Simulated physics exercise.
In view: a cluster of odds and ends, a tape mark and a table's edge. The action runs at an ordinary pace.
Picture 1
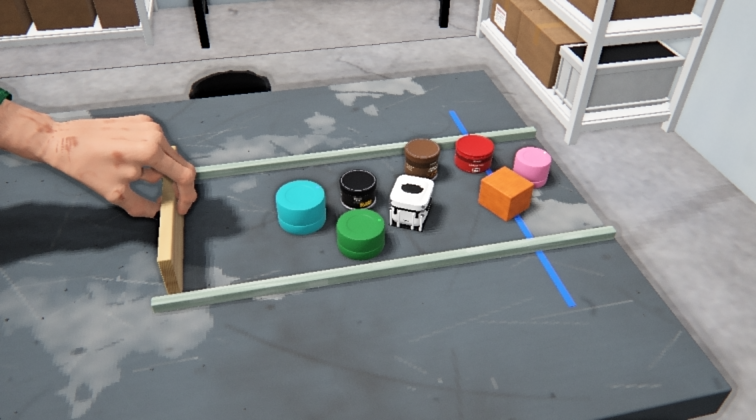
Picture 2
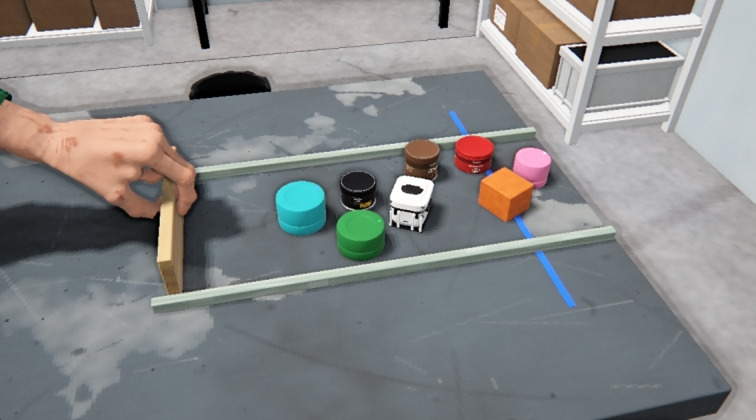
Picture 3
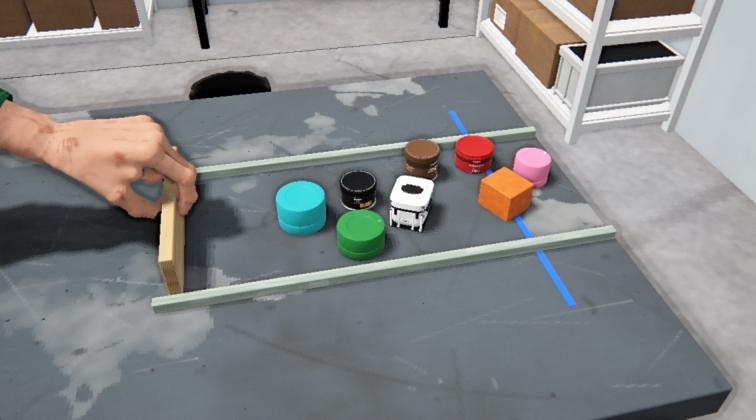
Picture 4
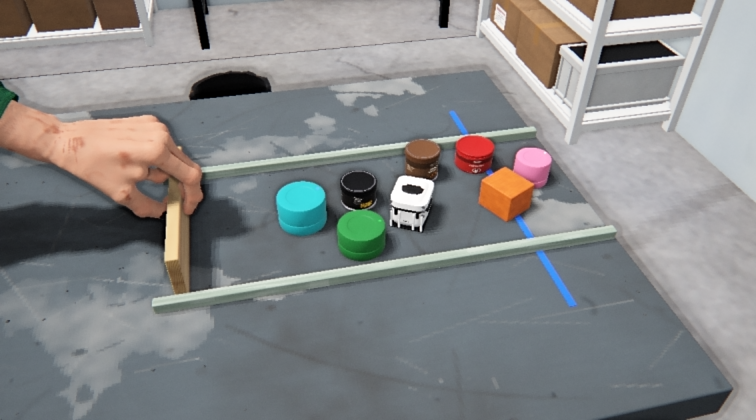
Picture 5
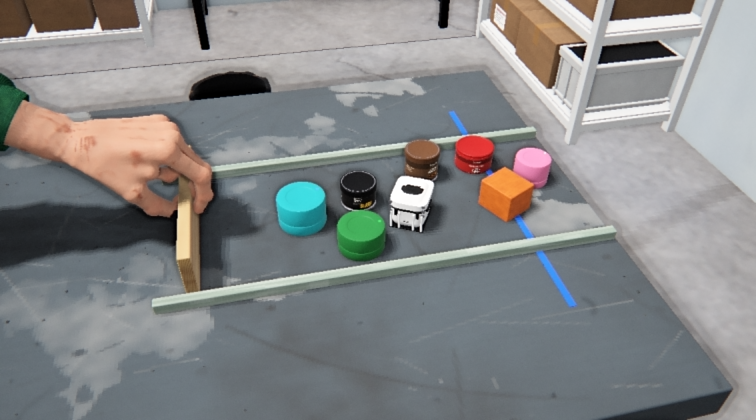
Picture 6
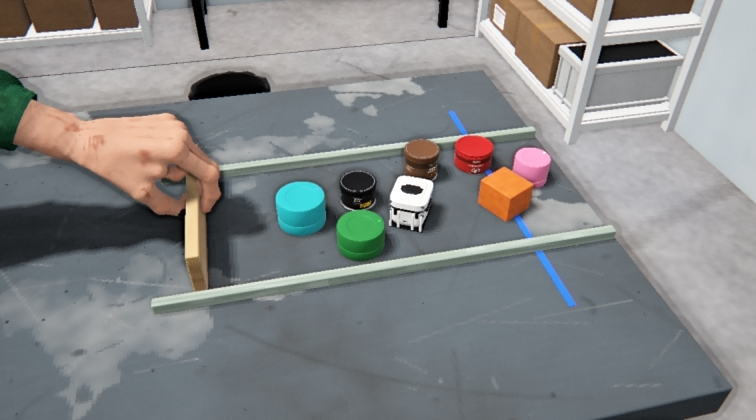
A hand held a wooden board upright between two pale rails on a gray table, then slid it slightly right, while the colorful lids, pots and orange block near the blue tape stayed still.
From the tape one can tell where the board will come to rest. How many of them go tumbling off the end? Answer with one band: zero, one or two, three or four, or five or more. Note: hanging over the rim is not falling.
One or two.
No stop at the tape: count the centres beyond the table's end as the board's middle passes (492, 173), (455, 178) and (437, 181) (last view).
Counts per position: 1 / 0 / 0.
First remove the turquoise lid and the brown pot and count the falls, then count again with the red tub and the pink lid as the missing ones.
Fallen: 0, and 1 in the other try.
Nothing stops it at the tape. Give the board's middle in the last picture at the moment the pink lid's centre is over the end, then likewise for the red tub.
For the pink lid, about (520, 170); for the red tub, about (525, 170).
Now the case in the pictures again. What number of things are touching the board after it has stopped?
Well, it touches 4.
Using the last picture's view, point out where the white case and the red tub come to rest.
The first one ends at (569, 188), the second at (529, 150).
Soon after, none off yet; pink lid at rest near (531, 168); orange block at rest near (505, 194); red tub at rest near (473, 154).
Then, none off yet; pink lid at rest near (531, 168); orange block moved a little near (517, 192); red tub at rest near (474, 154).
At rest, the number that fall off is one or two; fallen, orange block.
